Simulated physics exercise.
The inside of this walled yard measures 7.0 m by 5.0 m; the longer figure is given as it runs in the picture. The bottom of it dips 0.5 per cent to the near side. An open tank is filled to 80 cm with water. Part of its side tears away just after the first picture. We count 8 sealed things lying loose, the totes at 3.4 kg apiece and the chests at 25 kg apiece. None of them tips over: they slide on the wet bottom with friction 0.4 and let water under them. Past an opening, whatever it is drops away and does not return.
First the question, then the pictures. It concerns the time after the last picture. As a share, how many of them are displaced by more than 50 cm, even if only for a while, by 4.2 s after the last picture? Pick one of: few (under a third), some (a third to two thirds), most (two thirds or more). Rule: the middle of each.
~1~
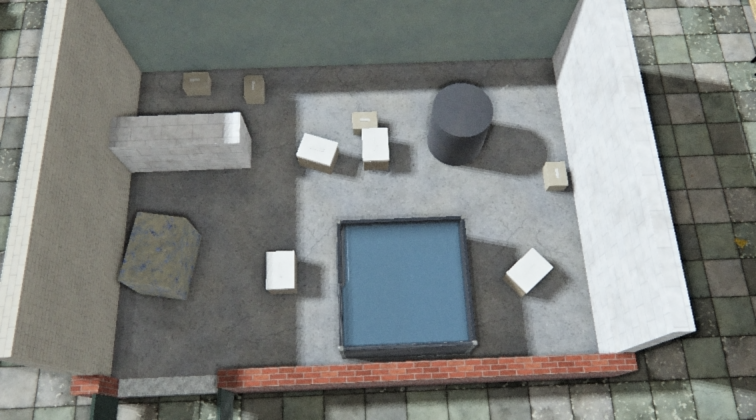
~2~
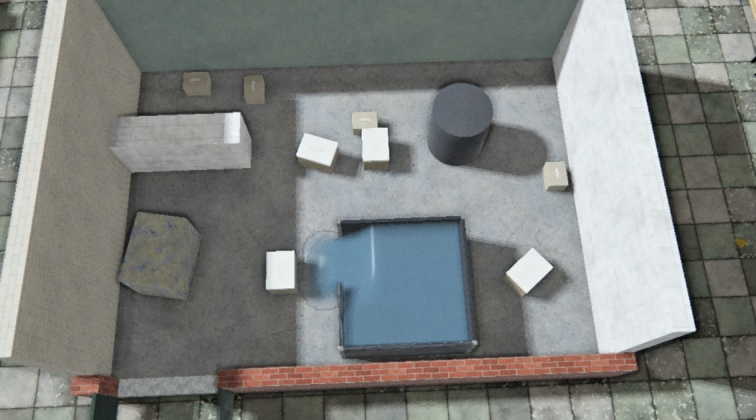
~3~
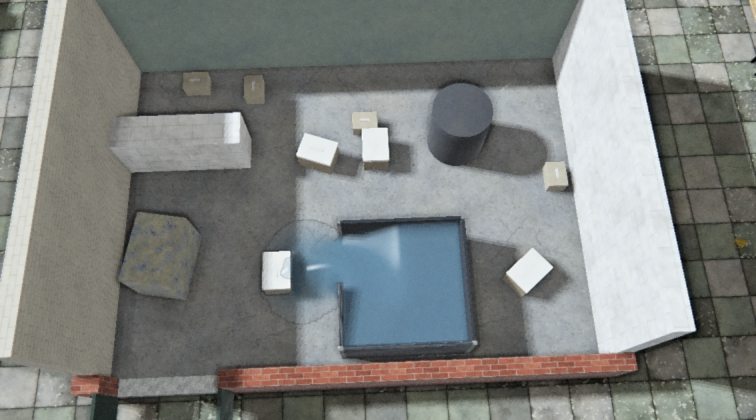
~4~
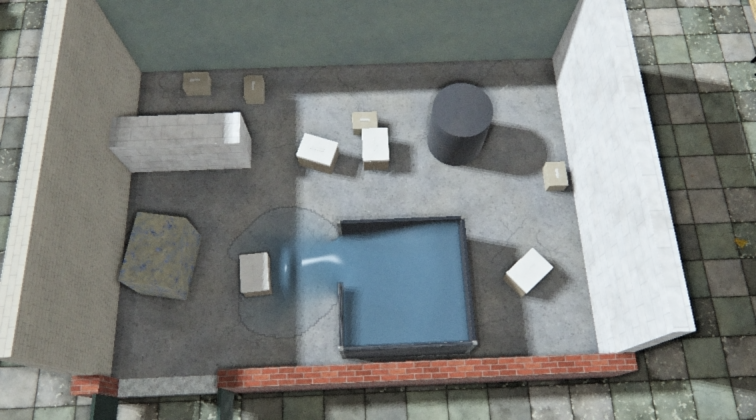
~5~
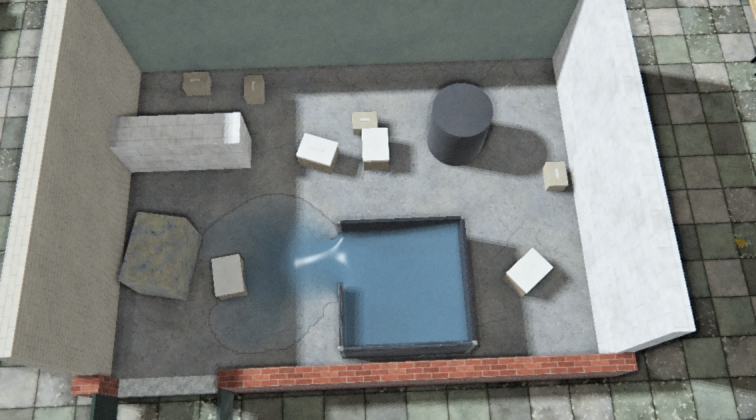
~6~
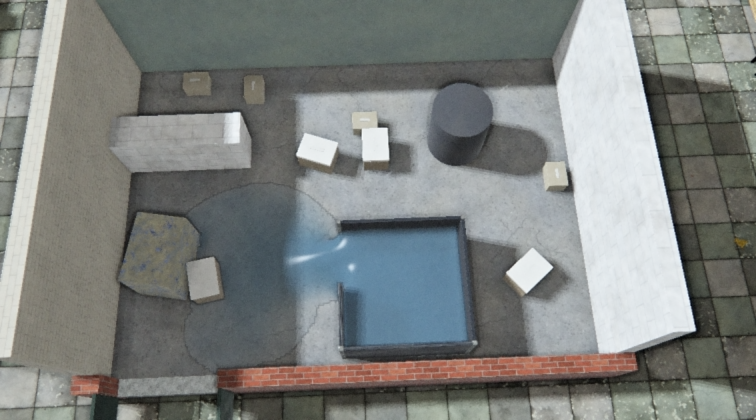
Few.
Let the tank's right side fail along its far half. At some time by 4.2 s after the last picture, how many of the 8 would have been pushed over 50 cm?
The answer then is 5.
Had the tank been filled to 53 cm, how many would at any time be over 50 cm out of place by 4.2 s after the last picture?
So the tally would be 1.
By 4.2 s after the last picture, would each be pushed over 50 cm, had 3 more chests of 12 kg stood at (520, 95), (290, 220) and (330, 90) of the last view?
Well, in turn they are below that, above that and below that.
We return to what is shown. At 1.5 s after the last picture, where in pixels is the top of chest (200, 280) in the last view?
Position: Approx. (154, 347).
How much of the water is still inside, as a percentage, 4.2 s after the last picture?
Still held: Near 70 %.
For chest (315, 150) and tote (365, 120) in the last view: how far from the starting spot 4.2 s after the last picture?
Respectively, 0 centimetres and 0 centimetres.
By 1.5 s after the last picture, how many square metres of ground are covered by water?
Some 14 m2 of it.
Then, 0.4 s after the last picture 1 of 8 are over 50 cm from their spots; 0 afloat.
Then, 1.5 s after the last picture 1 of 8 are over 50 cm from their spots; 1 afloat.
Then, 2.8 s after the last picture 1 of 8 are over 50 cm from their spots; 0 afloat.
Then, 4.2 s after the last picture 1 of 8 are over 50 cm from their spots, and 1 have been at some point; 0 afloat.
